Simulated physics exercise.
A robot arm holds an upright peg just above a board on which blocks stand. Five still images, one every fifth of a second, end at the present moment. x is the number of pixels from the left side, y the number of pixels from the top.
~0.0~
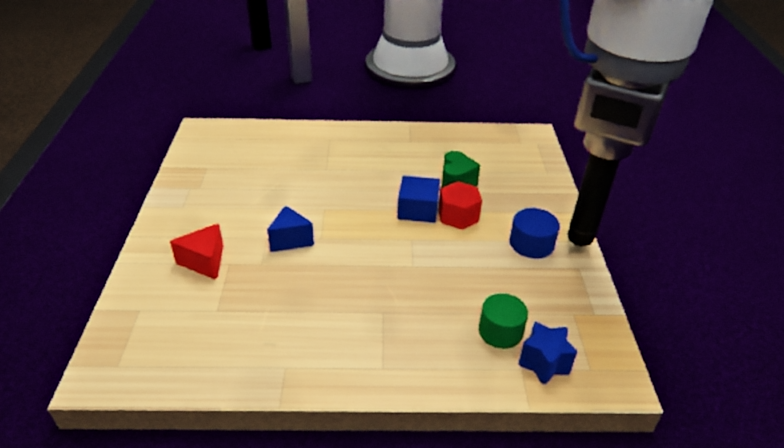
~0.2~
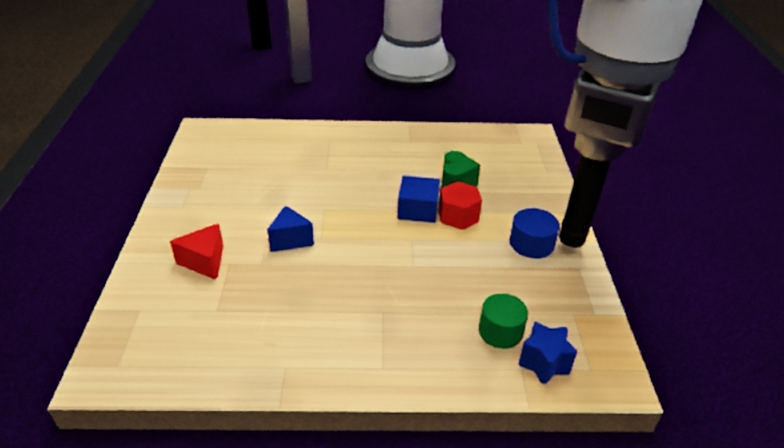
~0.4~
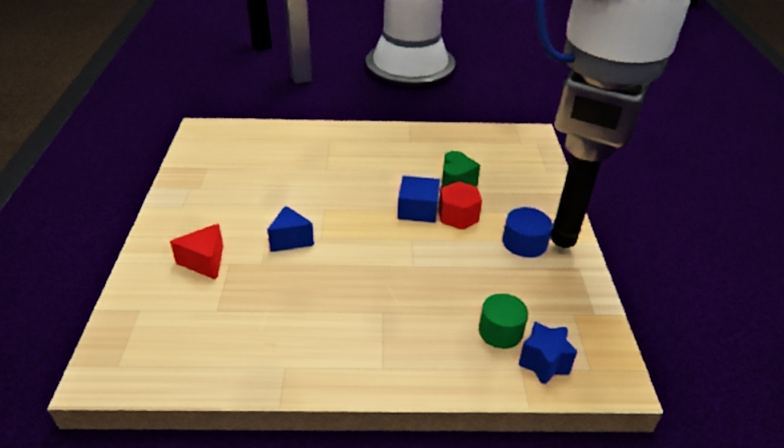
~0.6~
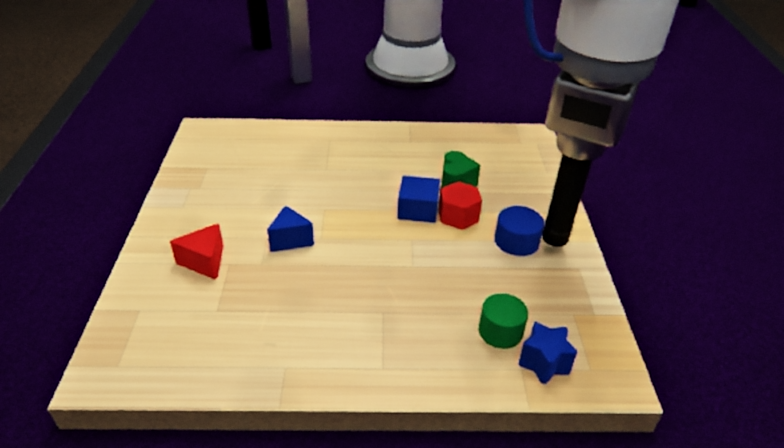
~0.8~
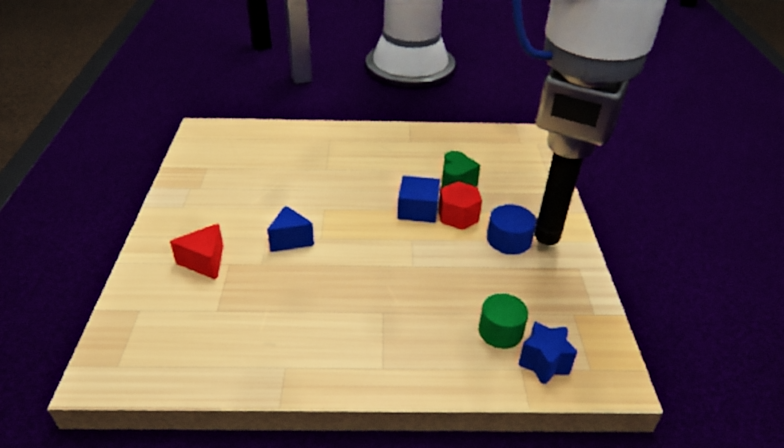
A robot arm's dark upright peg starts just right of the blue cylinder near the board's right side and moves left to meet it. The peg then nudges the cylinder a short way left, closer to the red hexagon, while the other red, green and blue blocks stay still.
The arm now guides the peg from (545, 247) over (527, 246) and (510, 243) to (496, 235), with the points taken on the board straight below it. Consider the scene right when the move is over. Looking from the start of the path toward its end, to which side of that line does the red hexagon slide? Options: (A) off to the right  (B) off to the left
A (off to the right)
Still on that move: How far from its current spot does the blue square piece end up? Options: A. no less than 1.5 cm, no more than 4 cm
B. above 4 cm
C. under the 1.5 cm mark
A.
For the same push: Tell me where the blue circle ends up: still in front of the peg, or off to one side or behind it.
The blue circle stays in front.
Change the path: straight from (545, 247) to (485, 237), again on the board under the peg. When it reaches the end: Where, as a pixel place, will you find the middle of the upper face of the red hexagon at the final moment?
At (435, 179).
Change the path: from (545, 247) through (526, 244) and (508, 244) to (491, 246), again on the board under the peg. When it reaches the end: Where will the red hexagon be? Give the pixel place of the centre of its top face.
Its top middle is near (445, 183).
The first path, step by step. Halfway along, peg (520, 236); blue square piece (417, 187); red hexagon (457, 191); blue circle (488, 212).
At the end, peg (497, 226); blue square piece (400, 182), turned 15° anticlockwise; green heart (458, 161), turned 15° clockwise; red hexagon (438, 181); blue circle (467, 202).
